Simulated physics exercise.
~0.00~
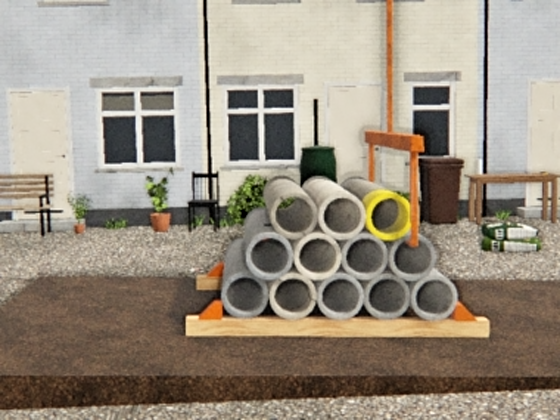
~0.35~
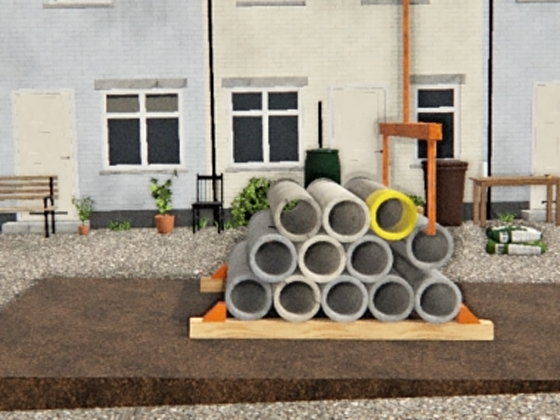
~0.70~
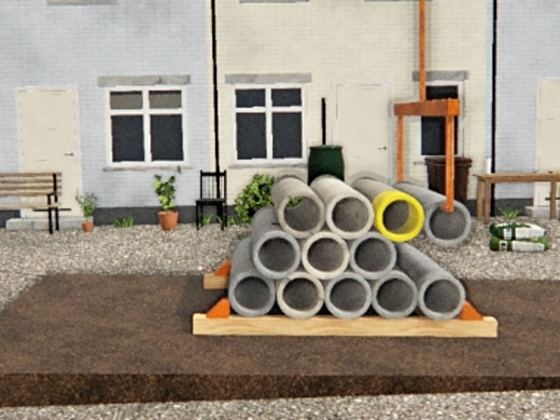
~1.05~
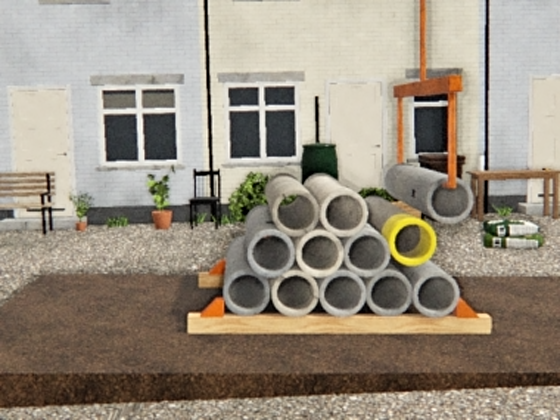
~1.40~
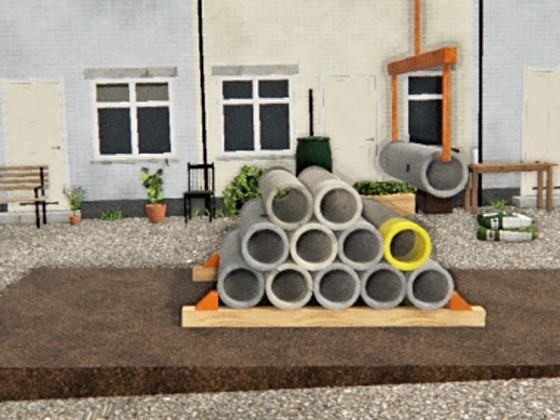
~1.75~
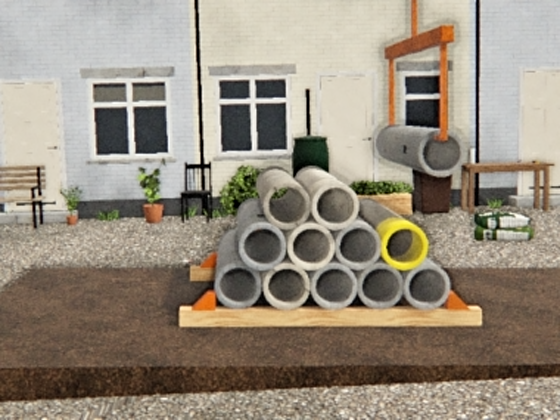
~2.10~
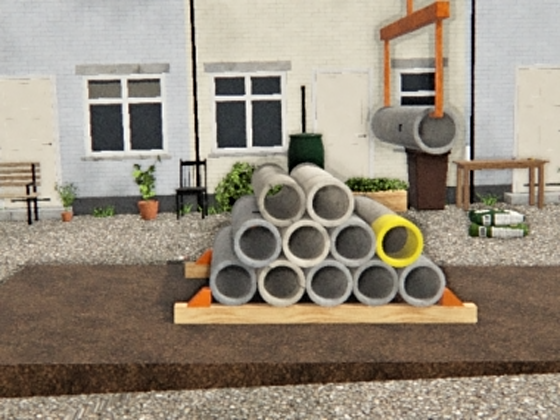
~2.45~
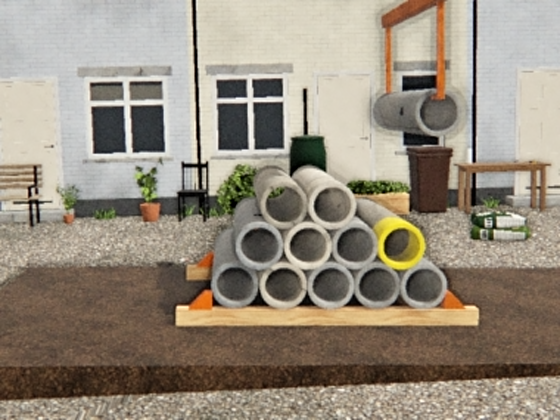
An orange beam hoists a grey pipe off the stack, and the yellow pipe rolls down into its place.
